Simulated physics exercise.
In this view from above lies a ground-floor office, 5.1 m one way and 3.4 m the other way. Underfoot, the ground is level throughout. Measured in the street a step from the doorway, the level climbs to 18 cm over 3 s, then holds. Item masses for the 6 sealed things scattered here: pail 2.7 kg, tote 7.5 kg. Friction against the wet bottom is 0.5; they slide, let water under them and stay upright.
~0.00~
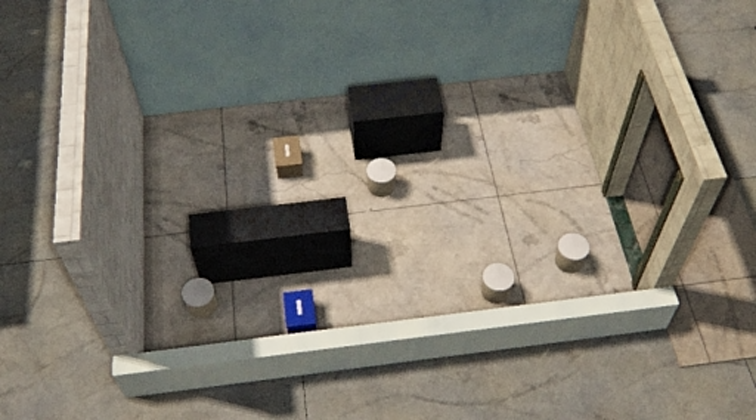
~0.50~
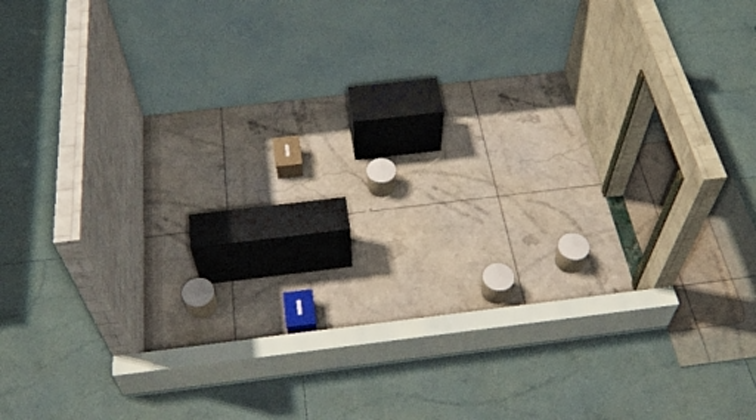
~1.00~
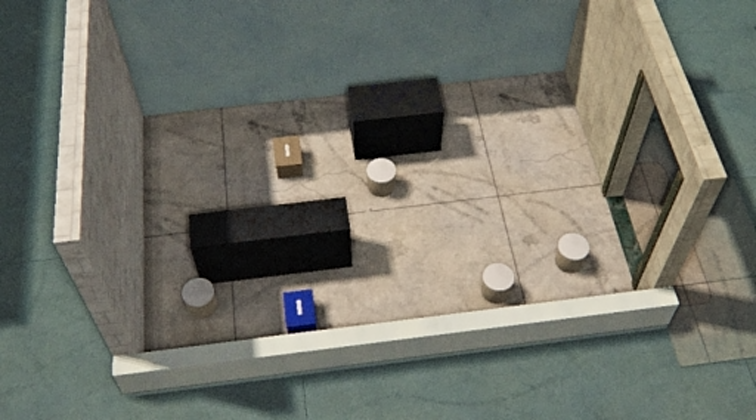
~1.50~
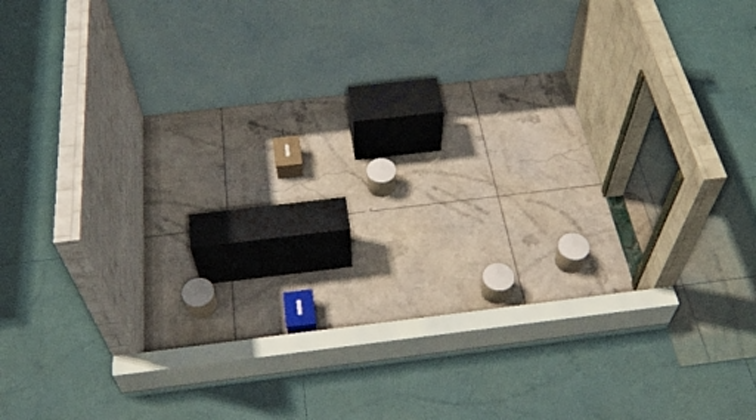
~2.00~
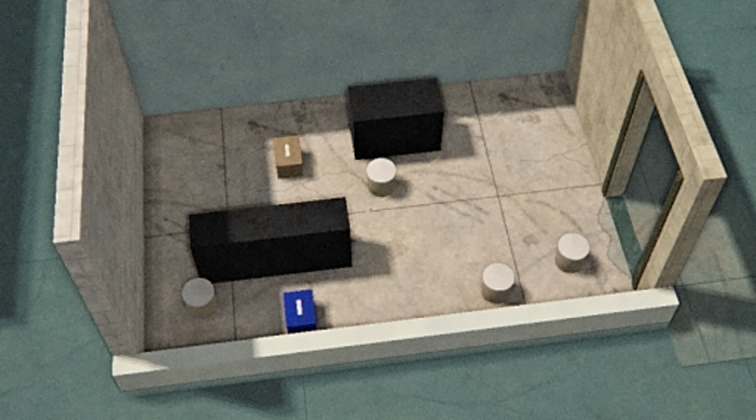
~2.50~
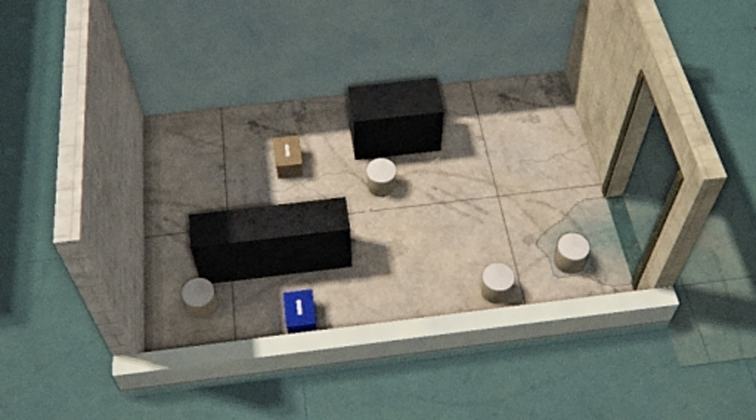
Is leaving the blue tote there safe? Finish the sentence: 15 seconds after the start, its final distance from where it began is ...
More than a metre.
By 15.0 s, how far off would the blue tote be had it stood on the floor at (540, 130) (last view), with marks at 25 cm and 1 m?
What happens is it remains nearly in place.
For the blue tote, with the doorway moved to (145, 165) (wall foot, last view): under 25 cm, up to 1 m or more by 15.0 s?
The blue tote goes a bit.
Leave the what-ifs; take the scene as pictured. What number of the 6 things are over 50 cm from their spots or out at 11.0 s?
That would be 5.
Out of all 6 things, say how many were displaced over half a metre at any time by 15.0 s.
That makes 6.
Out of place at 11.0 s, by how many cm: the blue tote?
It is about 250 cm out of place by then.
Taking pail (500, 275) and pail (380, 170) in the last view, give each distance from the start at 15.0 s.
One is off by 350 cm, the other by 120 cm, in the order asked.
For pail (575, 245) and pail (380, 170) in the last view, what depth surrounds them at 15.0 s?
First roughly 13 cm, second roughly 10 cm.
After 3.5 s the blue tote is near (299, 308), 0.0 m from its start, aground; 0 afloat.
After 6.8 s the blue tote is near (211, 317), 0.9 m from its start, aground; 3 afloat.
After 11.0 s the blue tote is near (192, 153), 2.3 m from its start, afloat; 6 afloat.
After 15.0 s the blue tote is near (409, 85), 3.2 m from its start, afloat; 6 afloat.
